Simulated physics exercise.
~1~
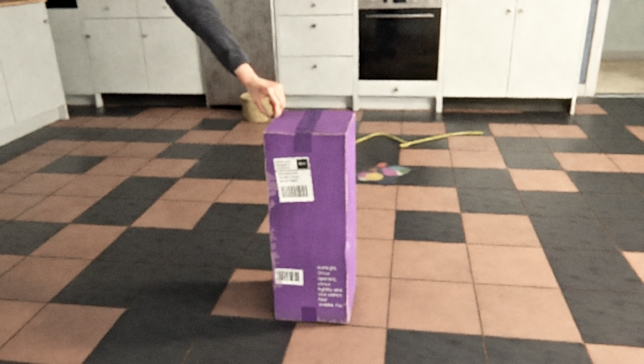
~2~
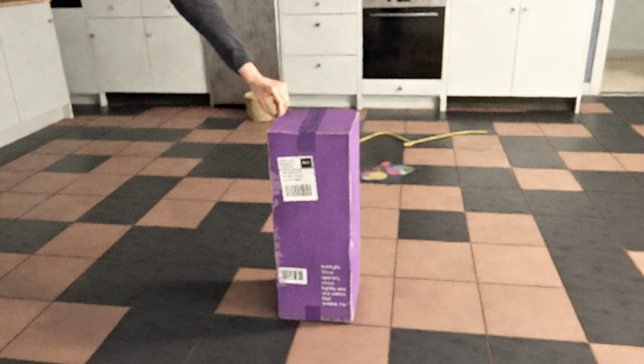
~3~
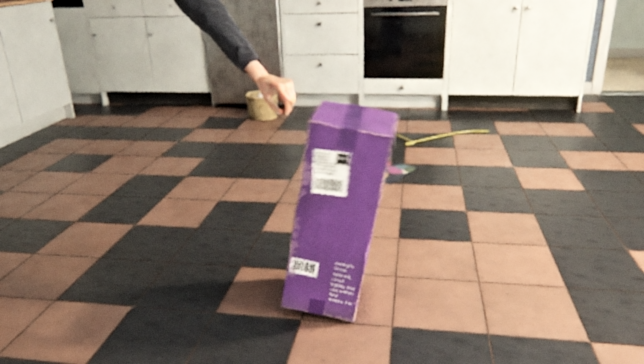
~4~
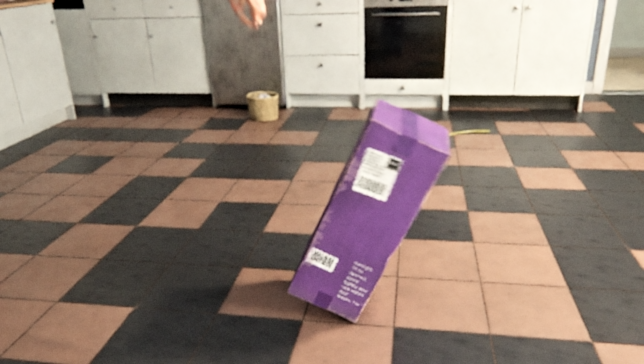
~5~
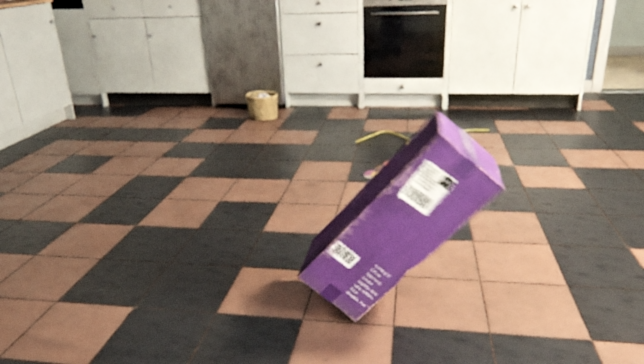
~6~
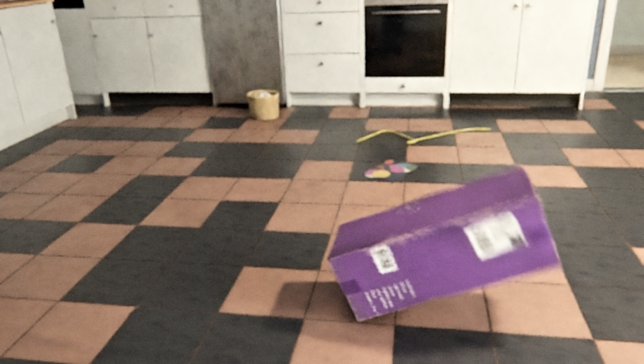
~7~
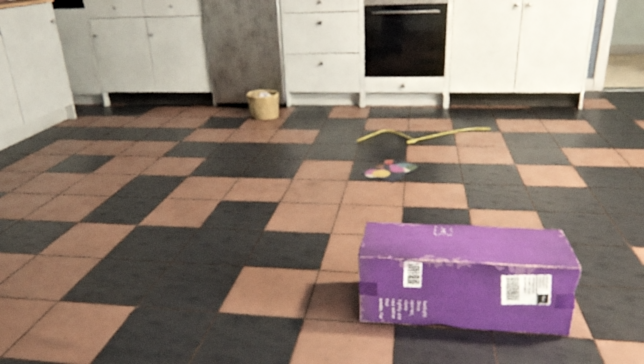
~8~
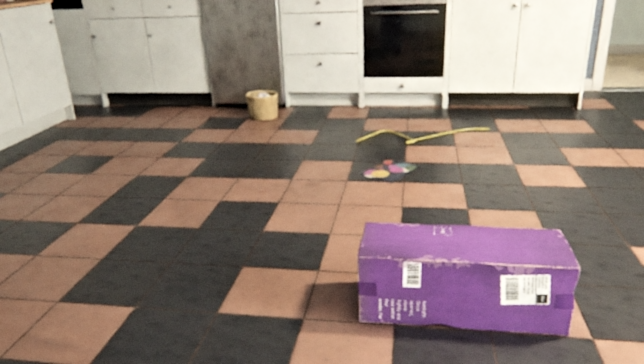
A hand pushes a tall purple parcel, which tips right and falls onto its side.
